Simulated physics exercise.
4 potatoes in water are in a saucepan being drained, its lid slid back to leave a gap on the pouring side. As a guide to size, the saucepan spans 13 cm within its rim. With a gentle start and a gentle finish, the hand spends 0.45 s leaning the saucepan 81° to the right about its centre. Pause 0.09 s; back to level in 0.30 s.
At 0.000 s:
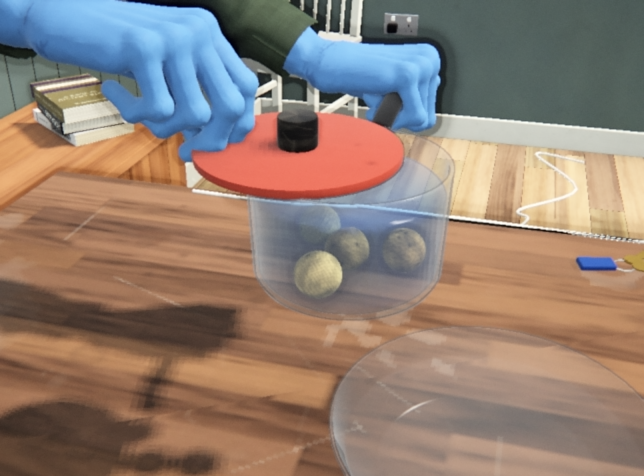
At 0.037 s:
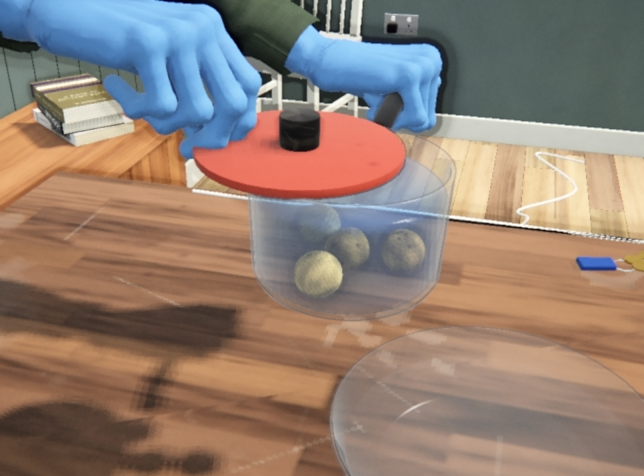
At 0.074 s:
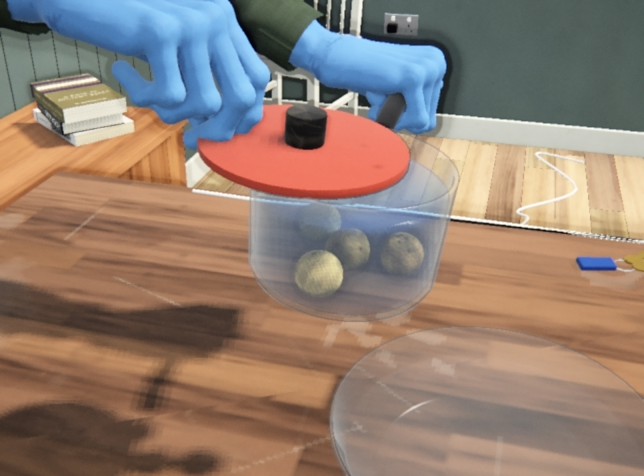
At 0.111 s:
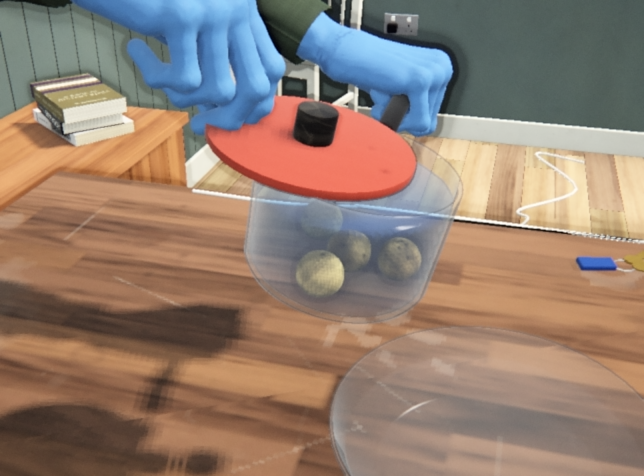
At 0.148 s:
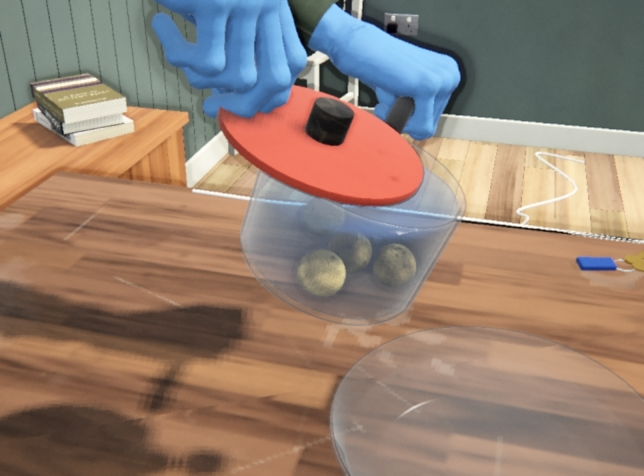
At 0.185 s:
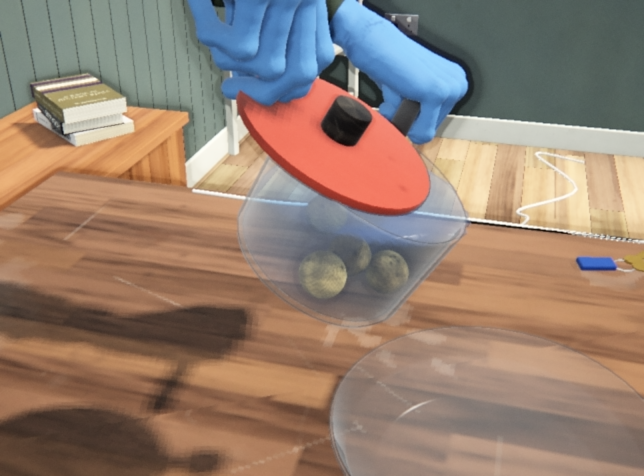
The video shows blue-gloved hands holding a transparent pan with a red lid above a wooden table, with several round, mottled balls inside; the hands lean the pan and lid gradually to the right, and the balls shift slightly.
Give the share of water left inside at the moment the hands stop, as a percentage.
I would say roughly 20 per cent is still inside.
After 0.35 s the tilt is 72° and 70 per cent of the water is still in the saucepan.
After 0.48 s the tilt is 81° and 40 per cent of the water is still in the saucepan.
After 0.61 s the tilt is 71° and 22 per cent of the water is still in the saucepan.
After 0.75 s the tilt is 17° and 20 per cent of the water is still in the saucepan.
In the end 20 per cent of the water is still in the saucepan.
